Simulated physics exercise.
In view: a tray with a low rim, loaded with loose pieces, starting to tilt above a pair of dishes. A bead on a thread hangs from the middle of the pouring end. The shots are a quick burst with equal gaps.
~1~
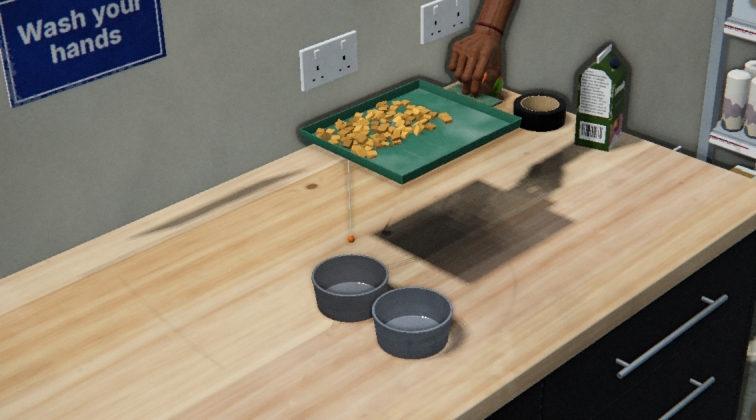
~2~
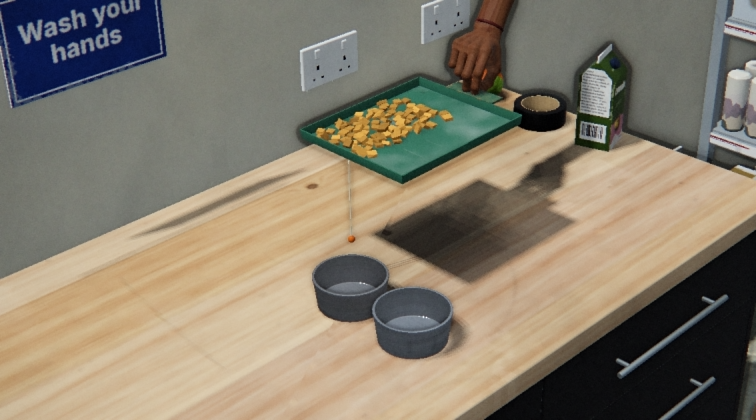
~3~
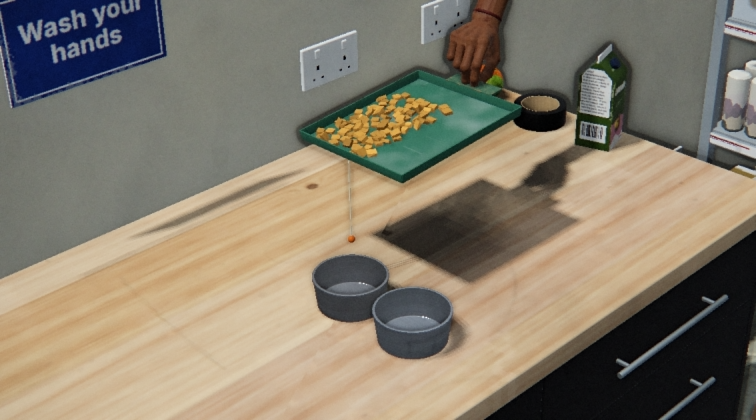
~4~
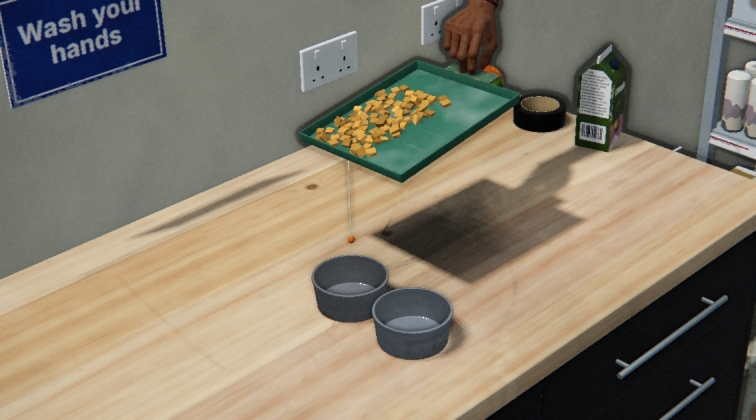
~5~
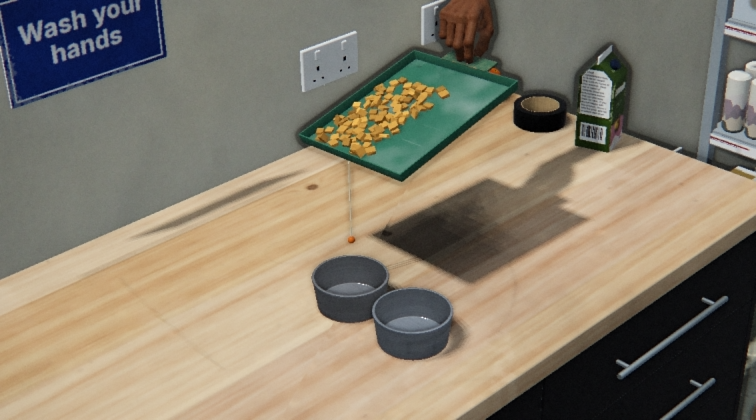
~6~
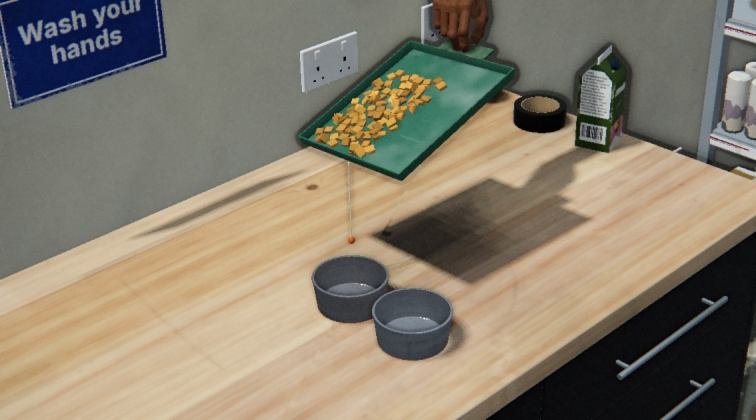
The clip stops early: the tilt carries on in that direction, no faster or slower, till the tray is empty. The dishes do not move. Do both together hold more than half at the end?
They take only the smaller part between them.
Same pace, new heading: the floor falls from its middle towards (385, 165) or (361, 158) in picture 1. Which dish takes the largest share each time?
In turn: The dish on the left; the left dish.
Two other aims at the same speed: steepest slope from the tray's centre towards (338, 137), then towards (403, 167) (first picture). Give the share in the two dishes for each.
The first gives 0 %, the second 20 %.
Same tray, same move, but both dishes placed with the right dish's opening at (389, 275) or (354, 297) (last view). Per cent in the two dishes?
In turn 40 and 30 in a hundred.
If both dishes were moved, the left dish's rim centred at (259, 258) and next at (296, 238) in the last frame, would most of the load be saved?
In turn: Not half; the larger part.
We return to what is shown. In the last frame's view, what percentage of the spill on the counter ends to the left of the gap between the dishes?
Near 100 %.
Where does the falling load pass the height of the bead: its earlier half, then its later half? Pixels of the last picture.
Early half (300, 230), late half (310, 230).
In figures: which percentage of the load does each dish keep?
The left dish has 10 per cent, the right dish has 0.
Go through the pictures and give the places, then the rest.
In the first frame, corners of the pouring end (302, 129) and (402, 175), level; middle of the load (375, 128), cereal squares; left dish (323, 301); right dish (385, 337); bead on its thread (351, 239).
In the second frame, corners of the pouring end (302, 129) and (402, 175), level; middle of the load (376, 127).
In the third frame, corners of the pouring end (302, 130) and (402, 174), tipped barely, lowest at the left corner; middle of the load (375, 125).
In the fourth frame, corners of the pouring end (301, 132) and (401, 174), tipped a little, lowest at the left corner; middle of the load (374, 121).
In the fifth frame, corners of the pouring end (301, 134) and (400, 173), tipped a little, lowest at the left corner; middle of the load (374, 118).
In the sixth frame, corners of the pouring end (300, 136) and (399, 173), tipped clearly, lowest at the left corner; middle of the load (372, 114); left dish (323, 302); right dish (385, 338).
Just after the last frame, tray tipped steeply; almost all on the tray; just a few in the air.
A moment on, tray tipped past a quarter turn; roughly two thirds on the tray; about a tenth in the left dish; roughly a third outside both; just a few in the air.
Further on, tray tipped past a quarter turn; about a tenth in the left dish; the larger part outside both.
When it is over, tray tipped past a quarter turn; not one in the right dish; about a tenth in the left dish; the larger part outside both.
